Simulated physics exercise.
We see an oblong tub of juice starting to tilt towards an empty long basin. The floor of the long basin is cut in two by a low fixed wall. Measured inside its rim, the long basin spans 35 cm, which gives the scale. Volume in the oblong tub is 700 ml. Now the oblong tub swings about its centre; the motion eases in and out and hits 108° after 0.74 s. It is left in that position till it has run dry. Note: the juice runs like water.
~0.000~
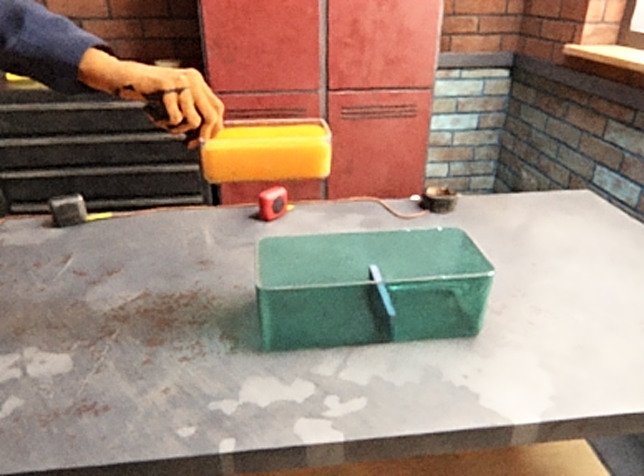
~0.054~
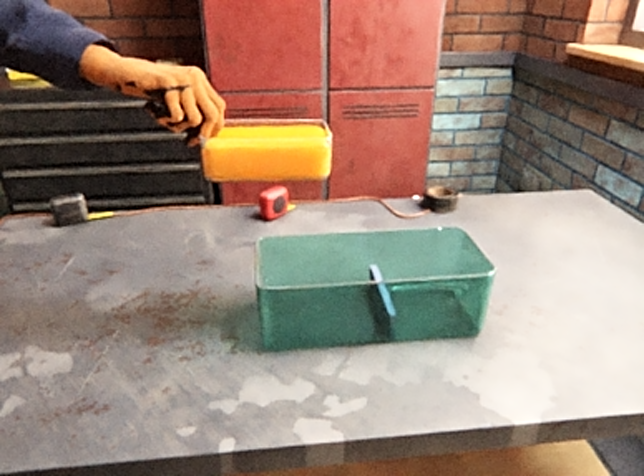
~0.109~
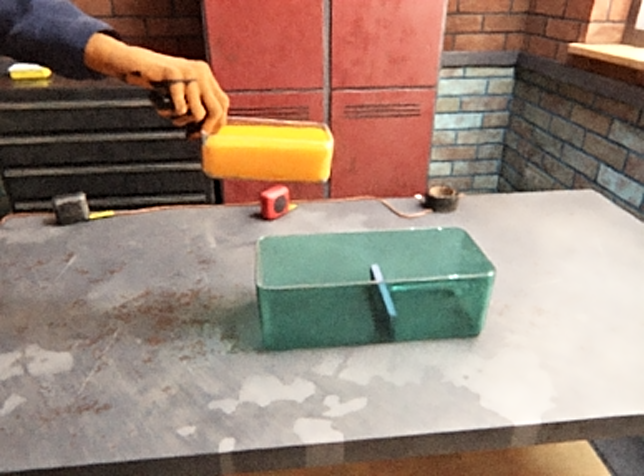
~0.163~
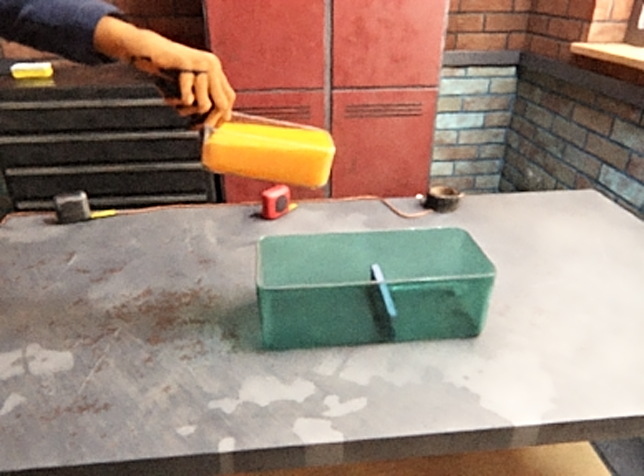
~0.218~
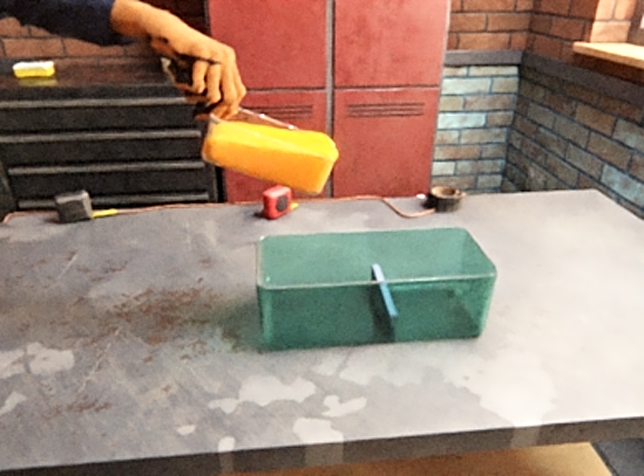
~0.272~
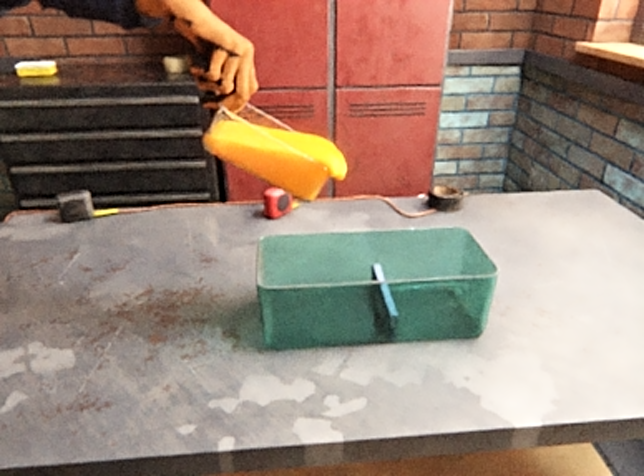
To begin with, a hand holds a clear tub of orange-yellow juice level above an empty green basin with a blue divider on a worn grey table. The hand rises and moves right as the tub tilts down to the right, slowly, then faster, and juice bulges over its lower rim.
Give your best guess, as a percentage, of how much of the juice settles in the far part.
I would say 20 per cent of it settles there.
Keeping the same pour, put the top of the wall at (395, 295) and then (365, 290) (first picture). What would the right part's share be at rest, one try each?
The first gives near 15 per cent and the second near 55 per cent.
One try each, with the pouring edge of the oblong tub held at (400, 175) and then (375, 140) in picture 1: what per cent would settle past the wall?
I'd say 85 percent on the first go, 70 percent on the next.
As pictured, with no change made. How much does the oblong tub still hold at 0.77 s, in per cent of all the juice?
Roughly 1 percent remains.
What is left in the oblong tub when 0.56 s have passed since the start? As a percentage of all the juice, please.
Around 7 in a hundred.
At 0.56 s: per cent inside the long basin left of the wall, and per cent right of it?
Lab note: Left near 34 %, right near 12.
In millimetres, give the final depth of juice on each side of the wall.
The left side settles near 18 mm and the right side near 6 mm.
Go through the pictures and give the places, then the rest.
In the first frame, it leans 0°; its right rim is at (326, 129); the juice meets the walls at (205, 138) and (325, 134); the long basin's rim runs from (256, 262) to (478, 249); the wall's top is at (382, 289).
In the second frame, it leans 1°; its right rim is at (327, 131); the juice meets the walls at (206, 137) and (326, 134).
In the third frame, it leans 6°; its right rim is at (329, 135); the juice meets the walls at (207, 135) and (327, 136).
In the fourth frame, it leans 12°; its right rim is at (330, 142); the juice meets the walls at (208, 132) and (329, 138).
In the fifth frame, it leans 22°; its right rim is at (331, 151); the juice meets the walls at (209, 130) and (327, 144); 3 per cent is over the edge.
In the sixth frame, it leans 32°; its right rim is at (330, 162); the juice meets the walls at (209, 128) and (318, 147); 11 per cent is over the edge.
After 0.56 s the tilt is 93° and 7 per cent is still to pour, 34 is left of the wall and 13 right of it.
After 0.77 s the tilt is 108° and 1 per cent is still to pour, 72 is left of the wall and 19 right of it.
After 1.00 s the tilt is 108° and 0 per cent is still to pour, 72 is left of the wall and 19 right of it.
After 1.24 s the tilt is 108° and 0 per cent is still to pour, 72 is left of the wall and 19 right of it.
In the end 72 per cent lies left of the wall, 20 right of it and 8 outside.
